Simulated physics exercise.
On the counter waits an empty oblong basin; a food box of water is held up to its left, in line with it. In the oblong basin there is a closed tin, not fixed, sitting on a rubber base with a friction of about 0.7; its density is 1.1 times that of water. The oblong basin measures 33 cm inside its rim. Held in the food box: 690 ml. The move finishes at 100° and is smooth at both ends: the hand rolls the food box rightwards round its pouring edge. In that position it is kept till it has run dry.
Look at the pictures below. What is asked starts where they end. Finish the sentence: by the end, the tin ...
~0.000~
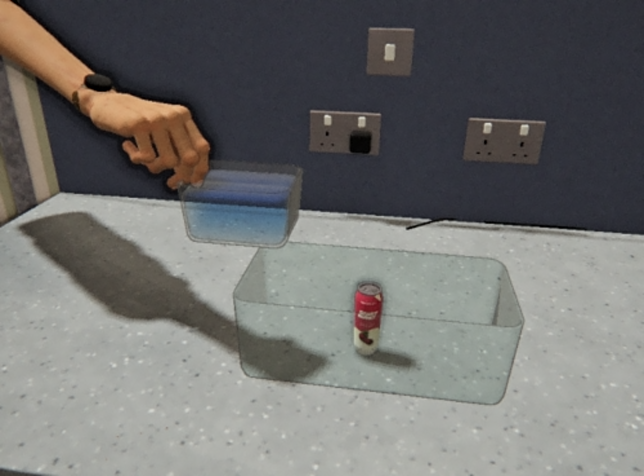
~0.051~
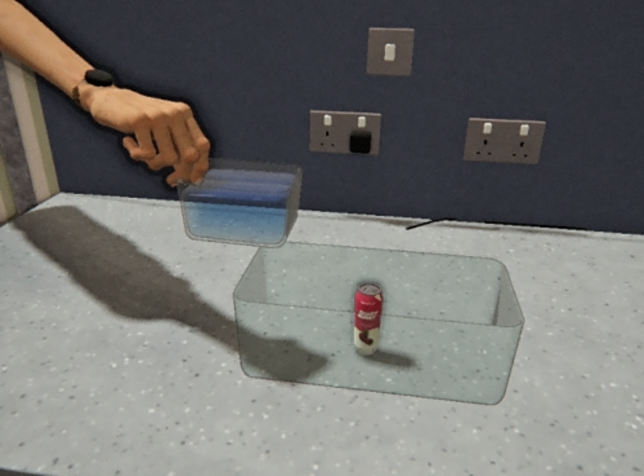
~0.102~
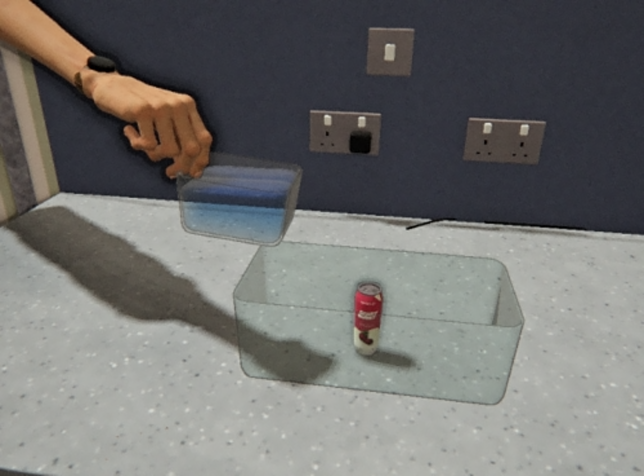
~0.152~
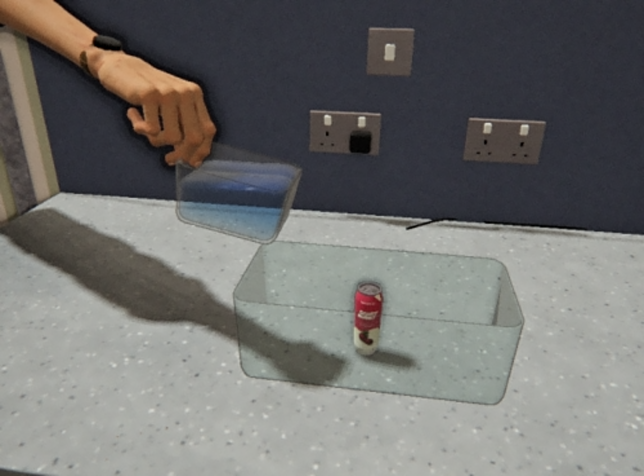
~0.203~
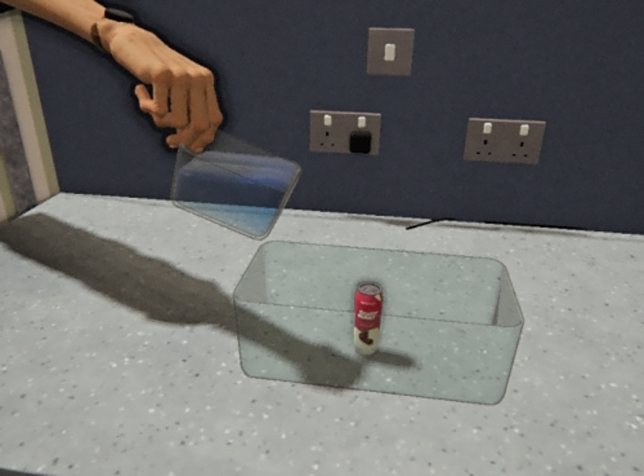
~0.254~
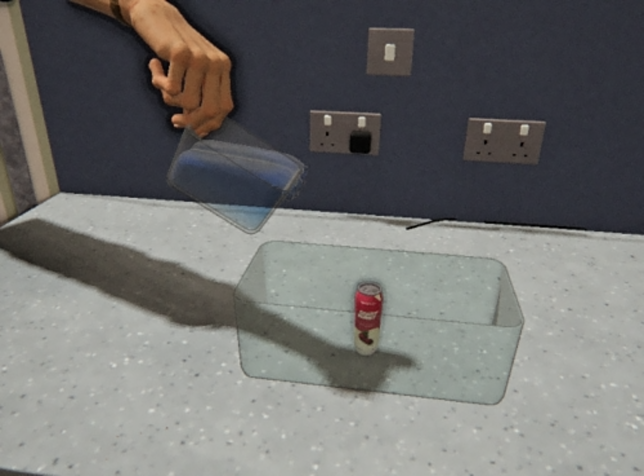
By the end, the tin is still upright.
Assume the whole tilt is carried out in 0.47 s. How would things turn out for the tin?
Result: Tin still standing.
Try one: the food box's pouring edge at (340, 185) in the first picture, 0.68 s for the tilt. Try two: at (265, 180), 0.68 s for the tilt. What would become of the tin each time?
First it stays on its base; then it tips over.
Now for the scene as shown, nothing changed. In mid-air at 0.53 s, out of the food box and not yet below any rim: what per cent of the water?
Roughly 52 %.
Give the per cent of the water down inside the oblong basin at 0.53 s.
Near 14 in a hundred.
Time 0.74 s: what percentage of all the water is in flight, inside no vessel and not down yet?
Roughly 12 per cent.
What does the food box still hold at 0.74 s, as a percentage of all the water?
About 4 % is still there.
After 0.53 s the tilt is 89° and 34 per cent is still to pour; the tin stands where it began.
After 0.74 s the tilt is 100° and 4 per cent is still to pour; the tin stands where it began.
After 0.95 s the tilt is 100° and 0 per cent is still to pour; the tin stands where it began.
After 1.18 s the tilt is 100° and 0 per cent is still to pour; the tin stands where it began.
In the end the tin stands where it began.
